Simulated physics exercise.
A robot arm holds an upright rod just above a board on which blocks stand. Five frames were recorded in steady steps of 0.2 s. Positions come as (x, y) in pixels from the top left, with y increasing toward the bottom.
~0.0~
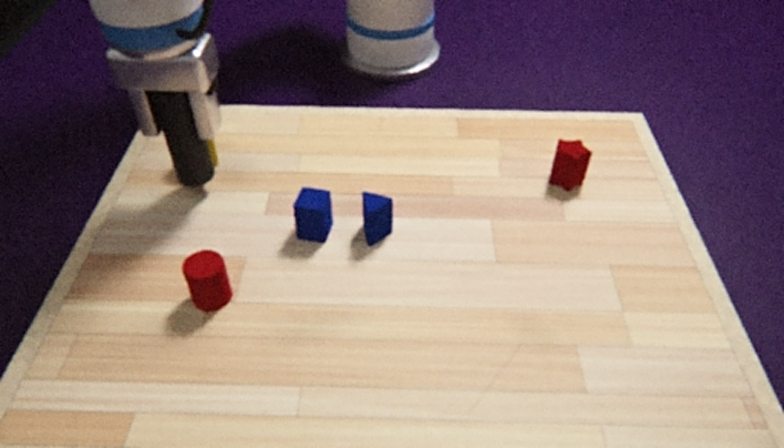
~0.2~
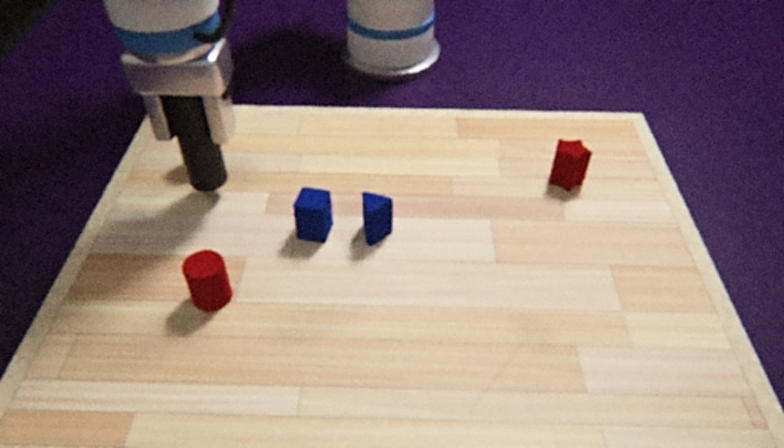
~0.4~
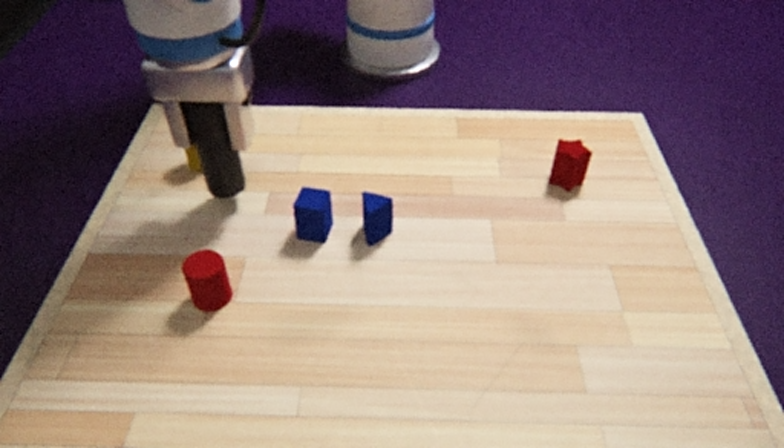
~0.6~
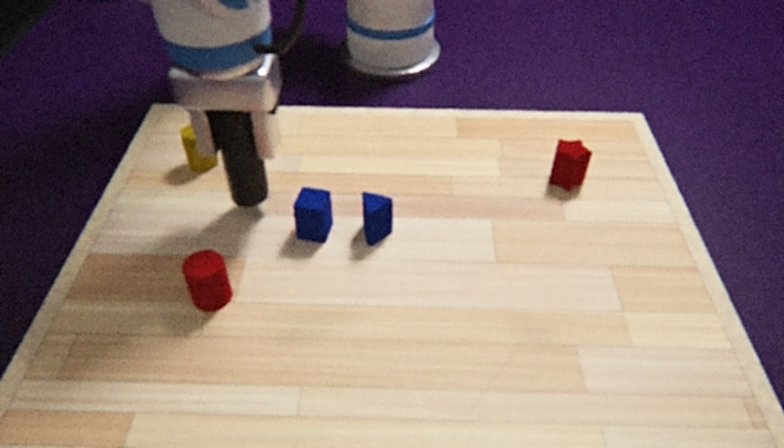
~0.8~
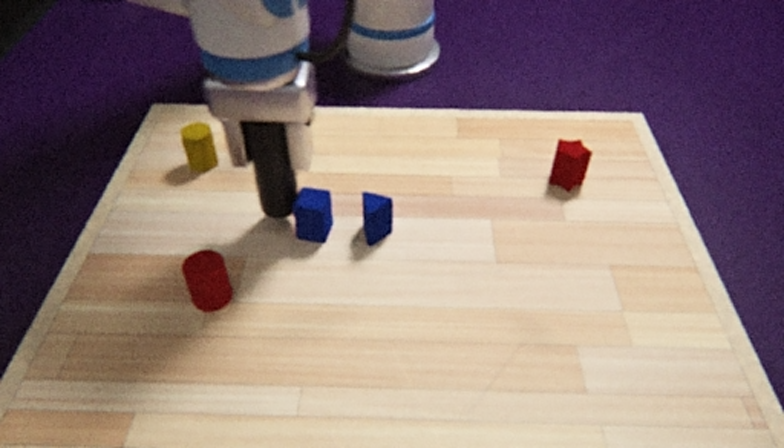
A robot arm moved its dark upright rod slowly to the right across a wooden board, revealing a yellow block behind it and coming close beside the blue square block, while the blocks stayed still.
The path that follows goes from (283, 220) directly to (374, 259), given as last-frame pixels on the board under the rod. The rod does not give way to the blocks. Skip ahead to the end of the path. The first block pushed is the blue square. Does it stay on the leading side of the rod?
The rod will still be pushing it.
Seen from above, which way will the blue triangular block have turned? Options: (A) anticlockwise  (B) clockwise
Option A.
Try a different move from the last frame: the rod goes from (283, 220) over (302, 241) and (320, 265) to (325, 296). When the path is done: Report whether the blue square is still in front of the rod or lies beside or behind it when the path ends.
My guess is it ends up beside or behind the rod.
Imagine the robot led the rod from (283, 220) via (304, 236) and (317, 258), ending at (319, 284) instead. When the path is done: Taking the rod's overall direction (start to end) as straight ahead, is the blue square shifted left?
The answer is yes.
On the path given first. One third of the way, rod (311, 219); blue square (343, 208).
Two thirds of the way, rod (343, 233); blue square (377, 220); blue triangular block (396, 203), turned 55° anticlockwise.
At the end, rod (374, 246); blue square (411, 232); blue triangular block (396, 204), turned 55° anticlockwise.
